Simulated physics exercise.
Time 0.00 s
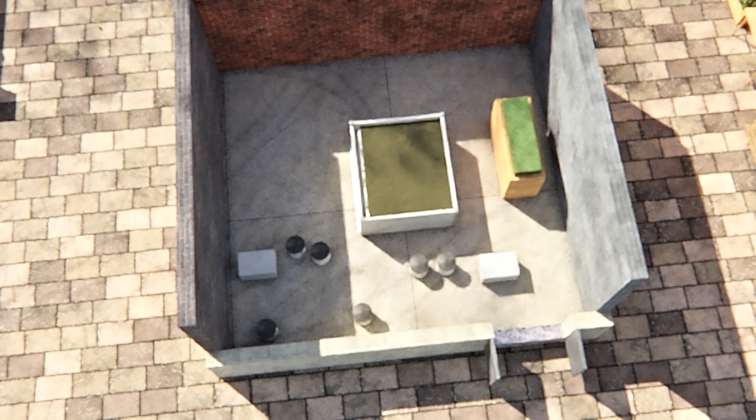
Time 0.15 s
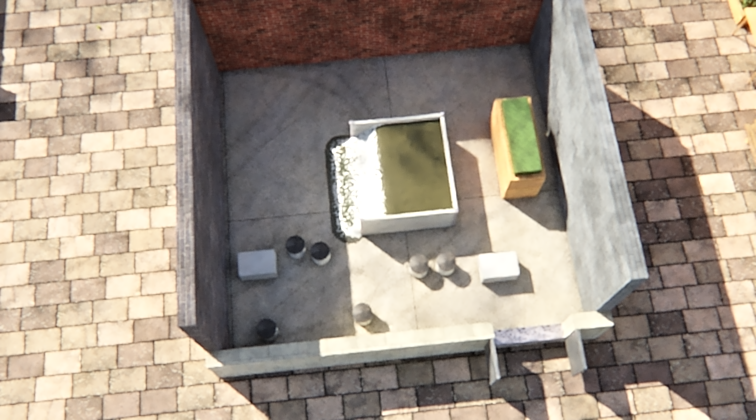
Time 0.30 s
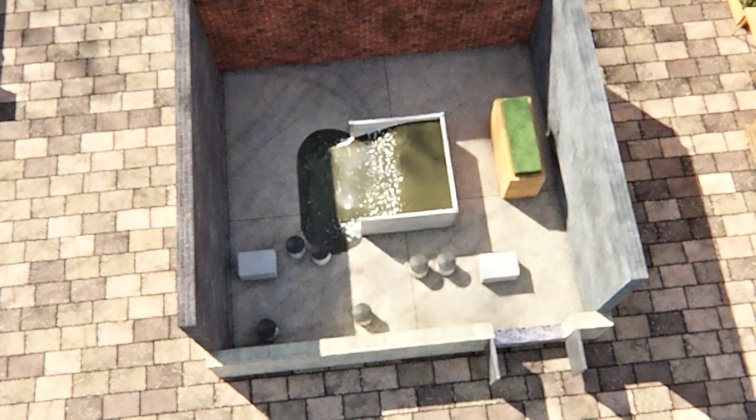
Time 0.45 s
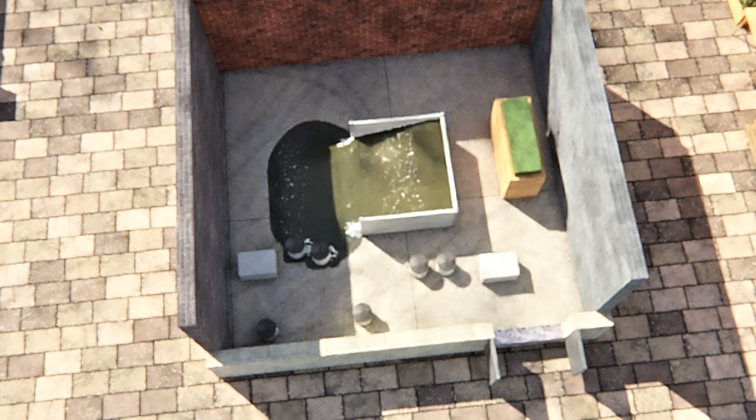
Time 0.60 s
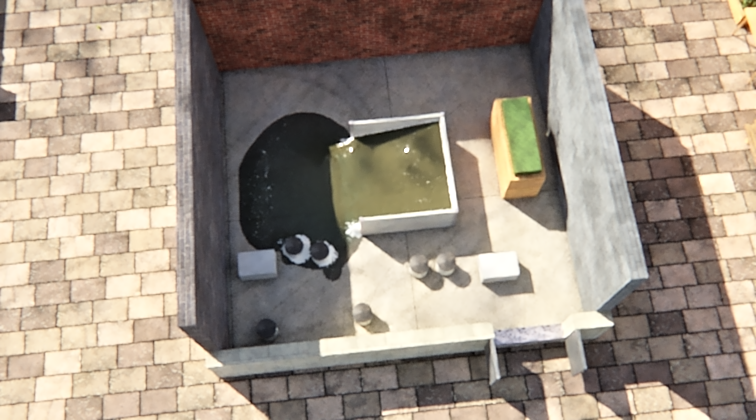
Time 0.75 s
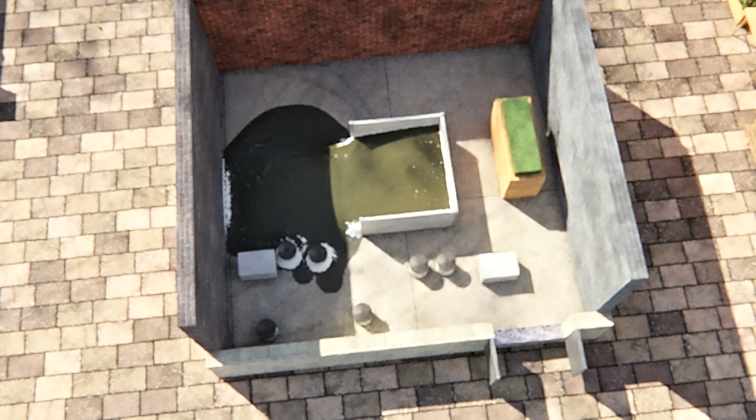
At first, murky water fills a white-walled tank in a walled yard, with small pails and pale crates standing around it. The tank's left side gives way, and water rushes out in white foam, then spreads as a dark pool toward the left wall, surrounding two pails, which shift slightly.
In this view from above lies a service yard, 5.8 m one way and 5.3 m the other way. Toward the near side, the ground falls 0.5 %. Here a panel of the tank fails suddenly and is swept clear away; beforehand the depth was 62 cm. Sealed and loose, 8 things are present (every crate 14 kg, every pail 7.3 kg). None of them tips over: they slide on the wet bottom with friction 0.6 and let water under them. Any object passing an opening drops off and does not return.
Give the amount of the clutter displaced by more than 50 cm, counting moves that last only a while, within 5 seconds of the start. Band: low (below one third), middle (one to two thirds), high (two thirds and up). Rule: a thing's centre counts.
Middle.
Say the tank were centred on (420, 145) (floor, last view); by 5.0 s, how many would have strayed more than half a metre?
Result: 4.
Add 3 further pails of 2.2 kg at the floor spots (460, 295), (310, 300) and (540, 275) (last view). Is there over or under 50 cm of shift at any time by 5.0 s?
Result, one by one: Not exceeded, exceeded and not exceeded.
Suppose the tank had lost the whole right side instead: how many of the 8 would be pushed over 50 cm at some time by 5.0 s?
Then 1.
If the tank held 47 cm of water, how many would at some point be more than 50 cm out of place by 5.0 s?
Then it comes to 5.
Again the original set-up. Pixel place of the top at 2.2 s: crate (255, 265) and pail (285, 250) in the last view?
Roughly (249, 329), then roughly (280, 319).
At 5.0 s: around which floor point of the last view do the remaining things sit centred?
Around (435, 270).
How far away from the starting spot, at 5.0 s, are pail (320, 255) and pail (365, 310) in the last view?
The first ends 60 centimetres from its start and the second 150 centimetres.
After 1.1 s 0 of 8 are over 50 cm from their spots; 0 afloat.
After 2.2 s 3 of 8 are over 50 cm from their spots; 2 afloat.
After 3.5 s 5 of 8 are over 50 cm from their spots; 1 afloat.
After 5.0 s 5 of 8 are over 50 cm from their spots, and 5 have been at some point; 1 afloat.
